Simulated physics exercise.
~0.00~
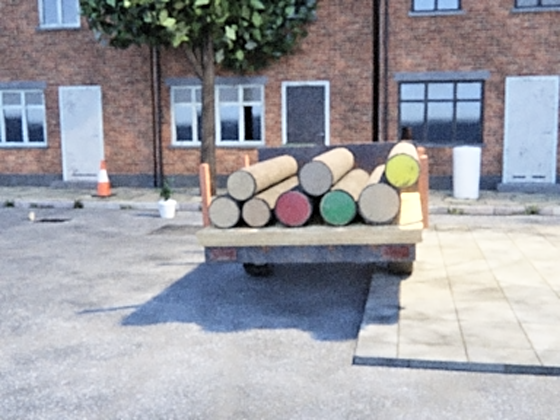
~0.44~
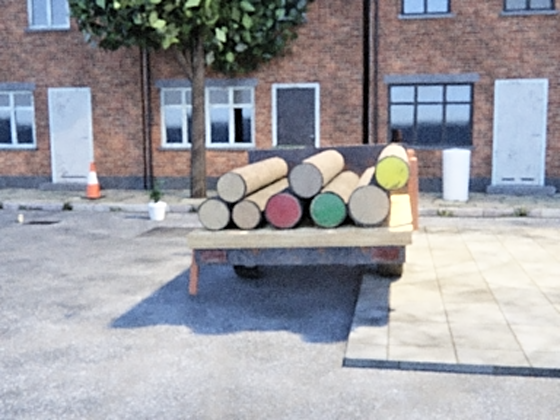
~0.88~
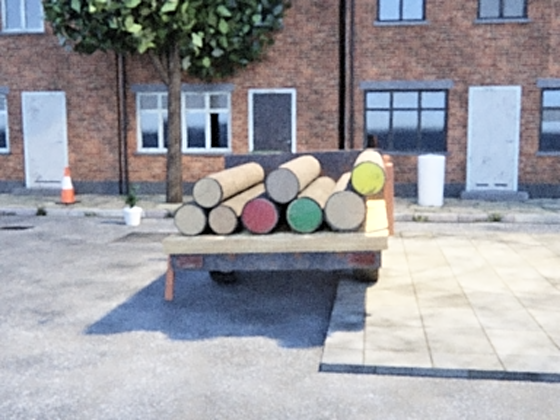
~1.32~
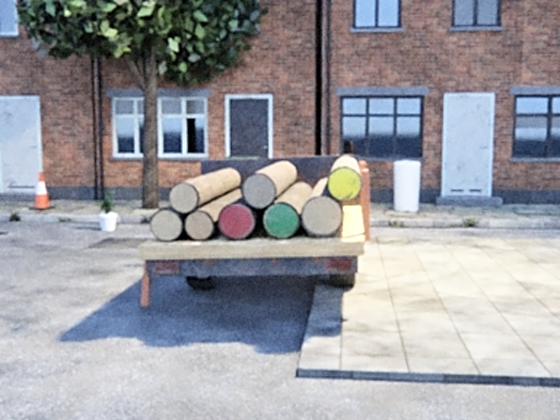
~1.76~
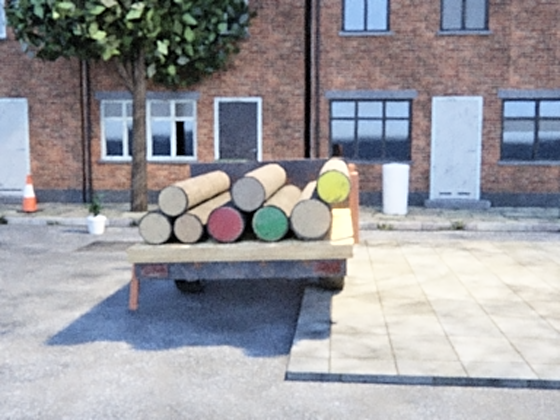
The clip shows logs with red, green, yellow and plain ends stacked on a low trailer outside brick houses. The left posts swing down and hang below the deck edge as the view pans slightly right, yet the whole stack stays in place, with no logs falling.
